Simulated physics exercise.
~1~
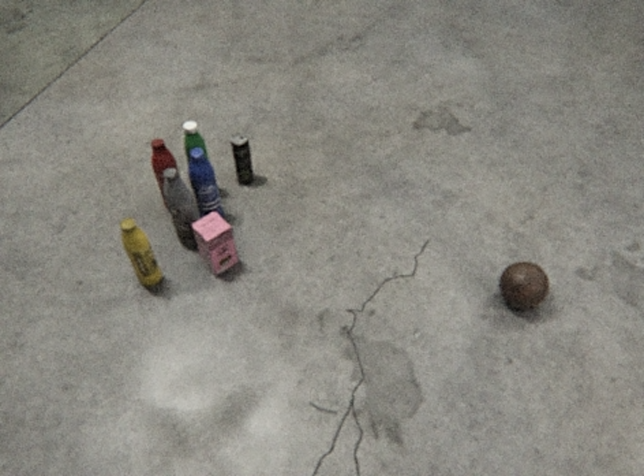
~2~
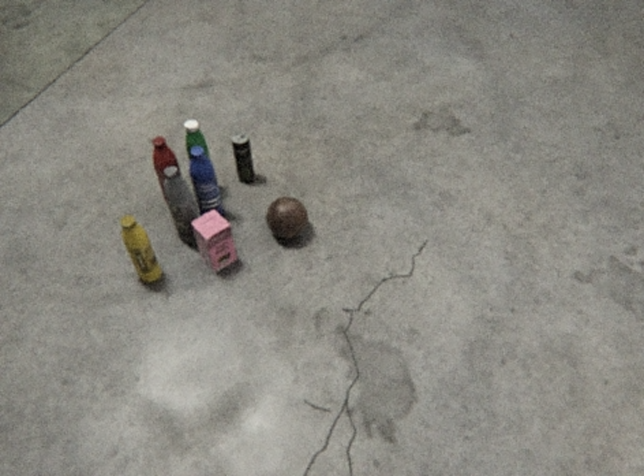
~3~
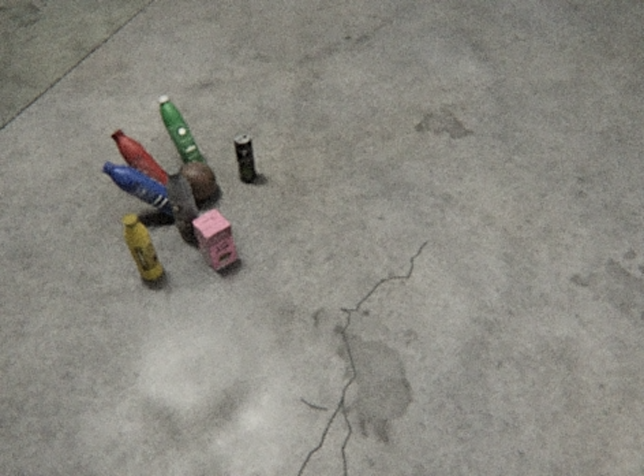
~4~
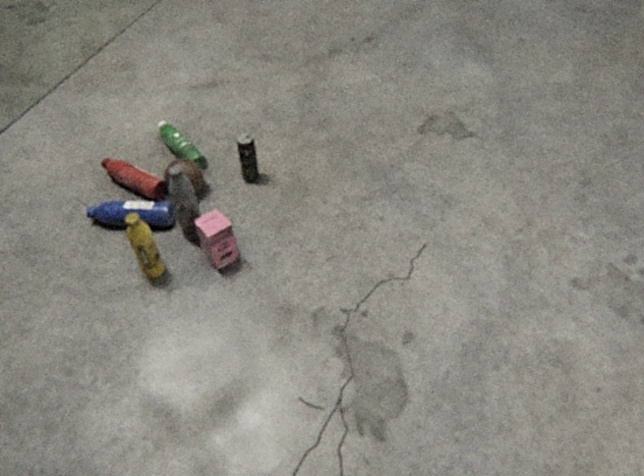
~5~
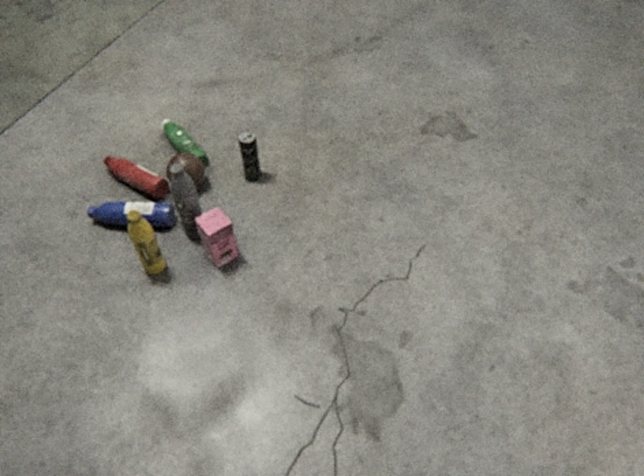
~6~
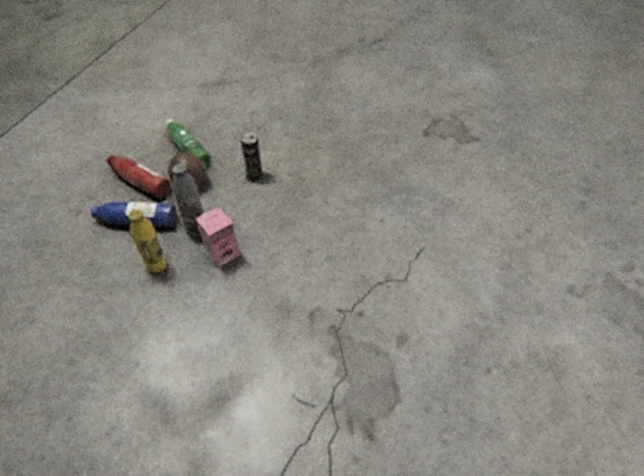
A brown ball rolled left across a concrete floor into a cluster of bottles, toppling the blue, red and green ones, and came to rest among them, while the yellow and grey bottles, pink carton and black can stayed standing.
